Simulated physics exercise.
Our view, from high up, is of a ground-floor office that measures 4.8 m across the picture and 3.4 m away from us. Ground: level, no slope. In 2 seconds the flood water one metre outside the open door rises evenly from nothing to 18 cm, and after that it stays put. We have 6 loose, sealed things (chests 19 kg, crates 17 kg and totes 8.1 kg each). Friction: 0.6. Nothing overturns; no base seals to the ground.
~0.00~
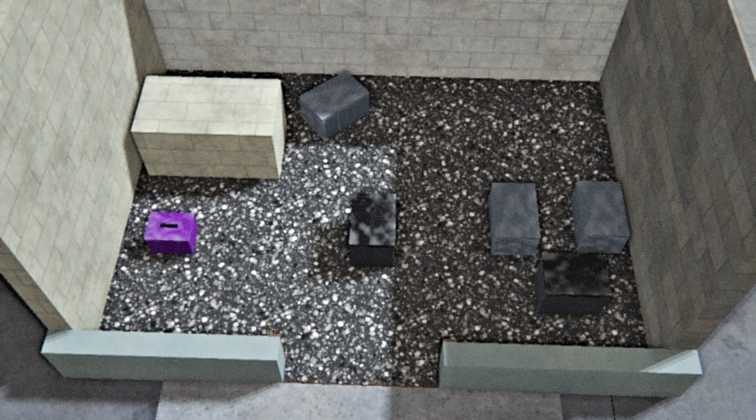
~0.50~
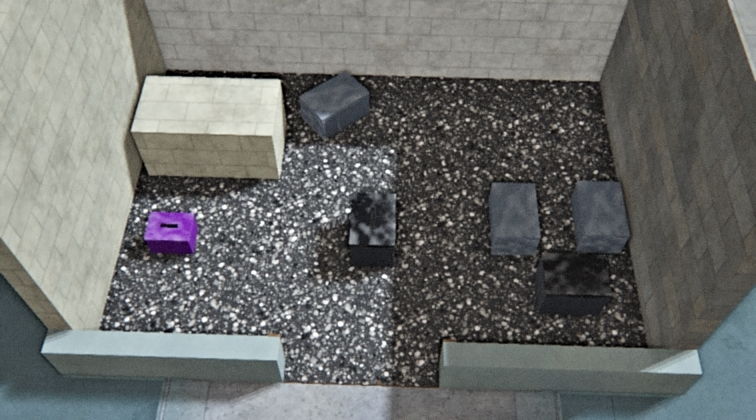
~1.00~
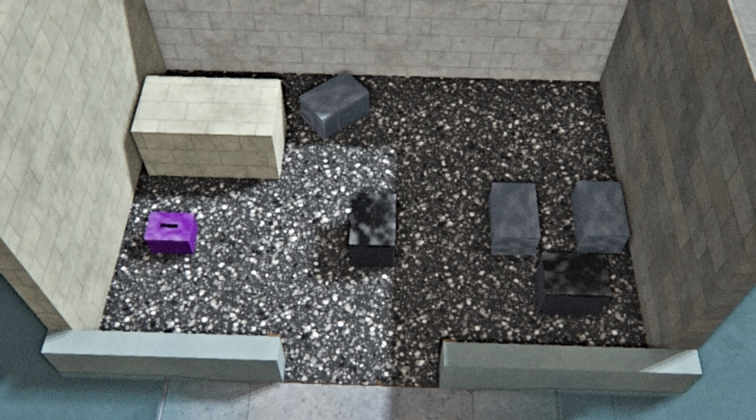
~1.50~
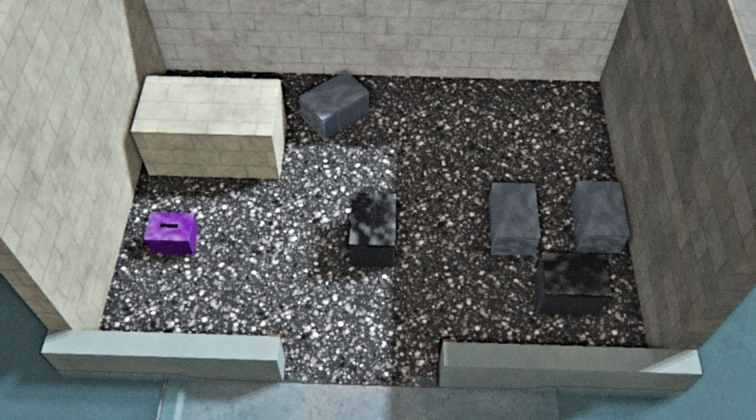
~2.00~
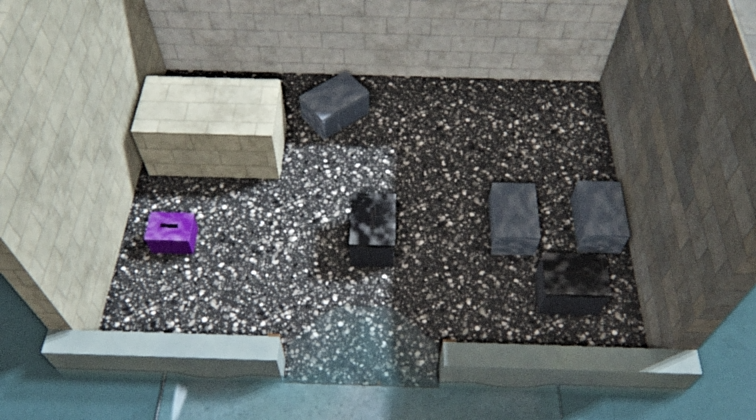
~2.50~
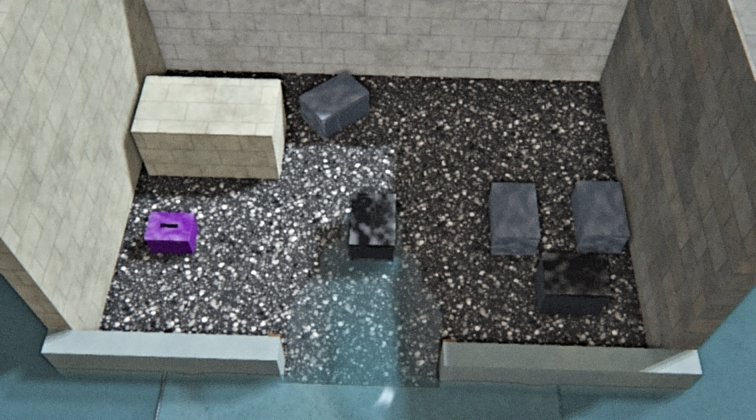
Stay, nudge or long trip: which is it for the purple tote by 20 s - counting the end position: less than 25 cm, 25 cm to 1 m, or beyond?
It ends a short distance off.
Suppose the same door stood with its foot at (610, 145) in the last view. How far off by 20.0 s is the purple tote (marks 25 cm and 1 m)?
The purple tote would drift a bit.
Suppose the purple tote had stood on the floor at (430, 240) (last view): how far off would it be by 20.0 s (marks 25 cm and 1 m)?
So it journeys a long way.
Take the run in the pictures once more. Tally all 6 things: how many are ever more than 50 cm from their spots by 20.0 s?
Count: 6.
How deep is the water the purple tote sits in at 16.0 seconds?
Around 9 cm.
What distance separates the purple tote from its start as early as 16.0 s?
By then it has shifted roughly 100 cm.
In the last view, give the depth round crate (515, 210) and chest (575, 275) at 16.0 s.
Roughly 13 and 11 cm.
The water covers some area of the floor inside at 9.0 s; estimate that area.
Roughly 14 m2 of it is wet.
After 4.0 s the purple tote is near (169, 226), 0.0 m from its start, aground; 0 afloat.
After 9.0 s the purple tote is near (171, 248), 0.2 m from its start, aground; 1 afloat.
After 16.0 s the purple tote is near (258, 275), 1.0 m from its start, afloat; 6 afloat.
After 20.0 s the purple tote is near (137, 269), 0.5 m from its start, afloat; 6 afloat.
